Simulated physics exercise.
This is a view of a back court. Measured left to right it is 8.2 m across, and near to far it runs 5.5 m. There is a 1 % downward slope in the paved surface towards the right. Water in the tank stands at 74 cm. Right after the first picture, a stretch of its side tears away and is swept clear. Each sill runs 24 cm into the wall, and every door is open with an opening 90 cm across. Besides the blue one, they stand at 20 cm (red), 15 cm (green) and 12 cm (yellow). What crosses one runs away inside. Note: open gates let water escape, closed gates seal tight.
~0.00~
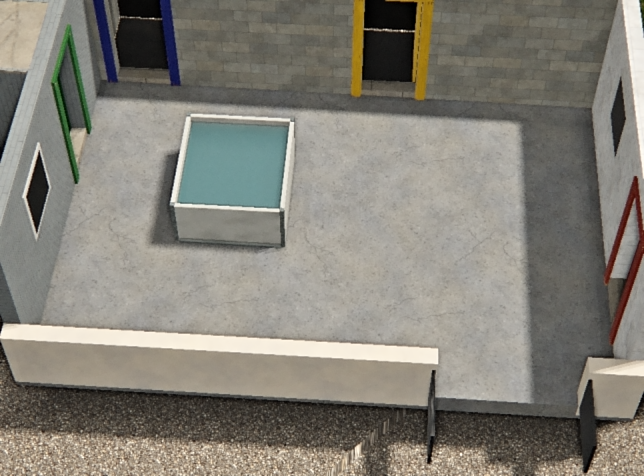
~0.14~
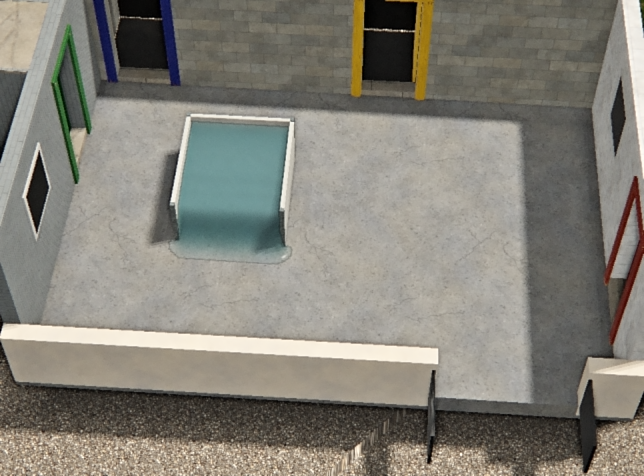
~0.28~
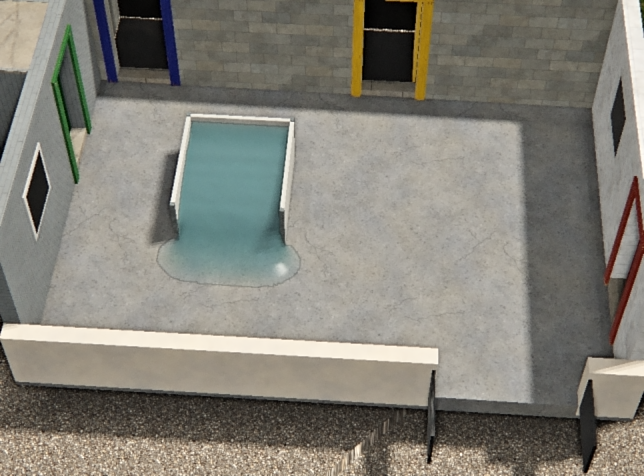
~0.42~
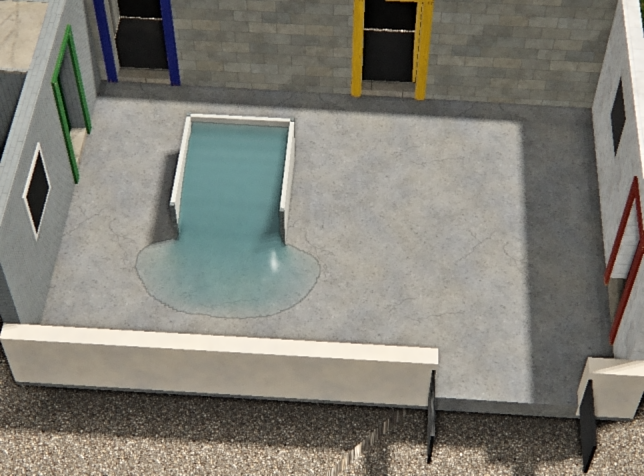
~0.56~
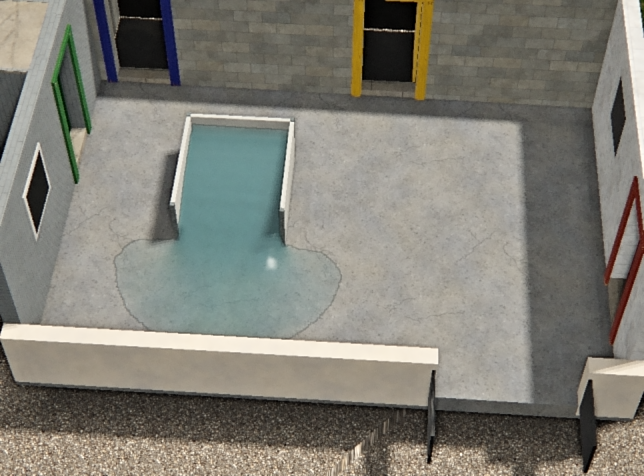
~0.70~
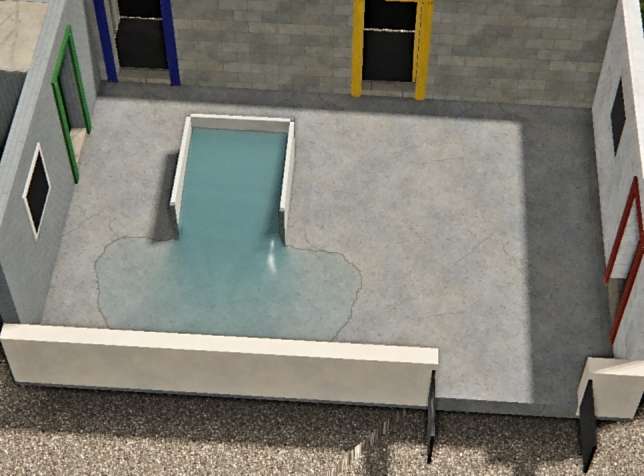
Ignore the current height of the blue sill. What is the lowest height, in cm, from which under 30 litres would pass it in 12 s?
8 cm.
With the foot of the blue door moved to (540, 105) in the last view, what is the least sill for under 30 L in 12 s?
About 6.5 cm.
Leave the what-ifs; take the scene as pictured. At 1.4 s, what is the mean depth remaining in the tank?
The average depth is some 31 cm.
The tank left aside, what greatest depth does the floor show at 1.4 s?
Around 42 centimetres.
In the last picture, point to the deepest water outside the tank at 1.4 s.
At about pixel (211, 367).
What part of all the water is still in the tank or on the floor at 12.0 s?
Roughly 88 percent of the water remains.
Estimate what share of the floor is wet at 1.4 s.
About 25 per cent.
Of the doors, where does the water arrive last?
That would be the yellow door.
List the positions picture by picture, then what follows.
The first picture shows still water, 74 cm deep, in the tank at (234, 165); the blue door at (138, 38) is dry.
In the second picture, water pours out at (229, 229) and has run 0.3 m, to (180, 252); about 10 cm deep outside, 74 cm at the back.
In the third picture, water pours out at (230, 231) and has run 0.8 m, to (195, 279); about 12 cm deep outside, 73 cm at the back.
In the fourth picture, the front is at (191, 309), 1.3 m from the gap at (230, 232); 2.7 m2 of floor is wet, 66 cm left at the back.
In the fifth picture, water pours out at (230, 233) and has run 1.9 m, to a hidden place; about 8 cm deep outside, 63 cm at the back.
In the sixth picture, the front is at a hidden place, 2.3 m from the gap at (230, 233); 6.4 m2 of floor is wet, 62 cm left at the back; the blue door at (138, 38), 3.7 m from the gap, is still 3.5 m from the nearest water.
After 1.4 s water covers 25 % of the floor, deepest (42 cm) near (211, 367); it has not reached the blue door.
After 3.0 s water covers 45 % of the floor, deepest (28 cm) near (33, 356); it has not reached the blue door.
After 12.0 s water covers 90 % of the floor, deepest (11 cm) near (598, 240); 3 cm at the blue door, 11 litres in over its 10 cm sill.
At the blue door as built, the water arrived by 4.0 s and peaked near 14 cm at 4.4 s.
With a sill of 6.5 cm, 52 litres would have come in within the 12 s; with 9 cm, 20 litres. So under 30 litres takes about 8 cm.
